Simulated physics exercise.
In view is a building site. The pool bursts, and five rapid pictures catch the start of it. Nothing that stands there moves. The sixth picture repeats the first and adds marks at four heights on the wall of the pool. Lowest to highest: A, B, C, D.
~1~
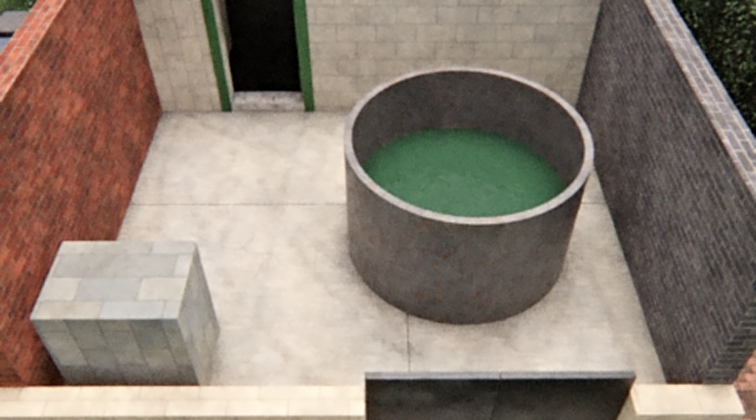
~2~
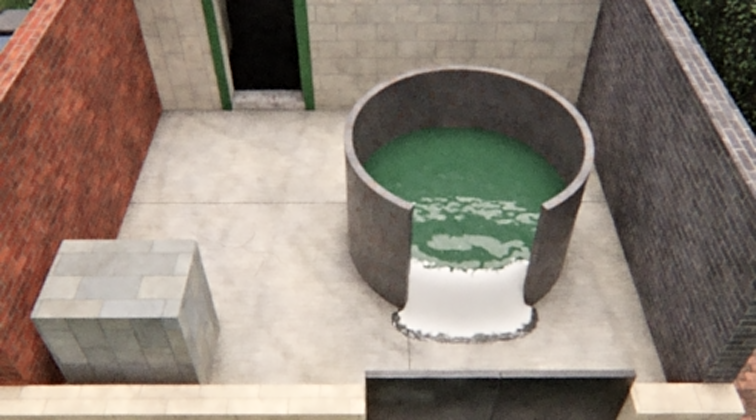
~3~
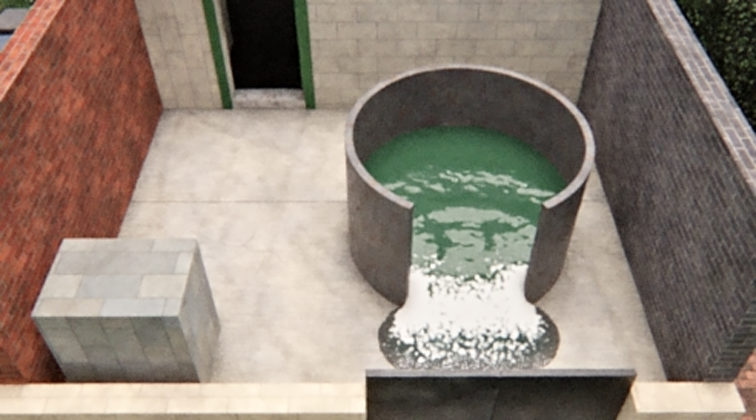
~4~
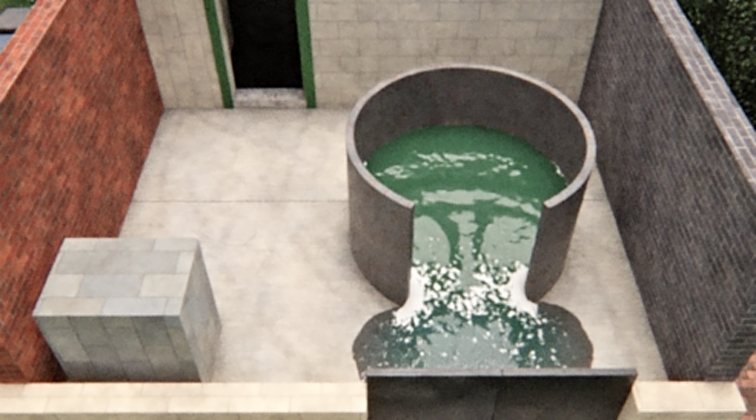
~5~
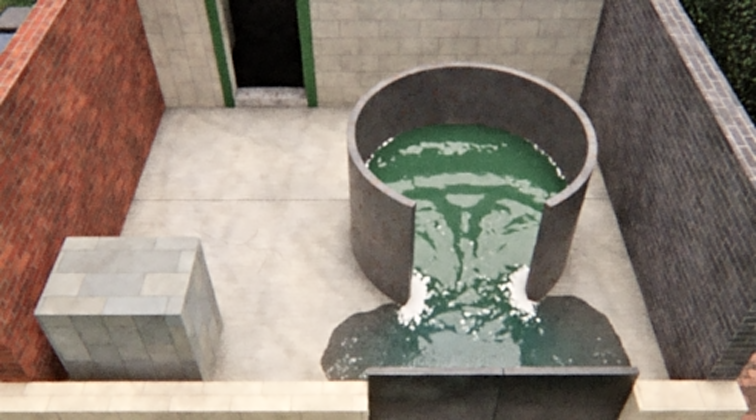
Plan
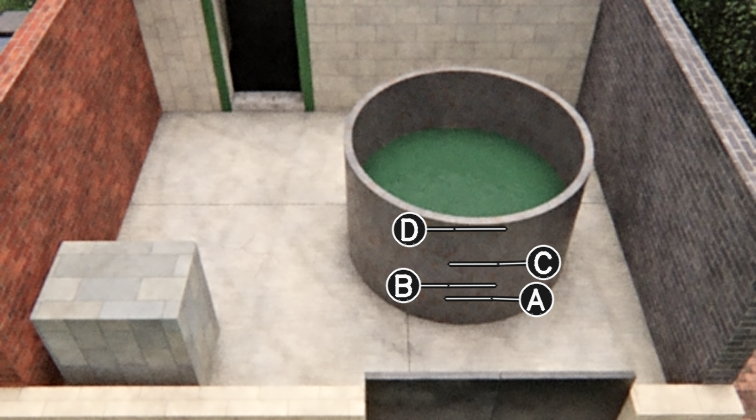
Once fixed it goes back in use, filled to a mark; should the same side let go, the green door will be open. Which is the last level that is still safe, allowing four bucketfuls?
The answer is mark B.
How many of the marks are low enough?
Two of them.
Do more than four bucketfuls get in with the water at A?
No.
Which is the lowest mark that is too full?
It is C.
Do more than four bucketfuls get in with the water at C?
Yes, it does.
On the marked copy, A at (469, 298); B at (471, 285); C at (474, 264); D at (479, 228); from the bottom up A, B, C, D.
If A is chosen, nothing gets over.
If B is chosen, a bucket or two gets in.
If C is chosen, about 10 bucketfuls get in.
If D is chosen, dozens of bucketfuls pour in.
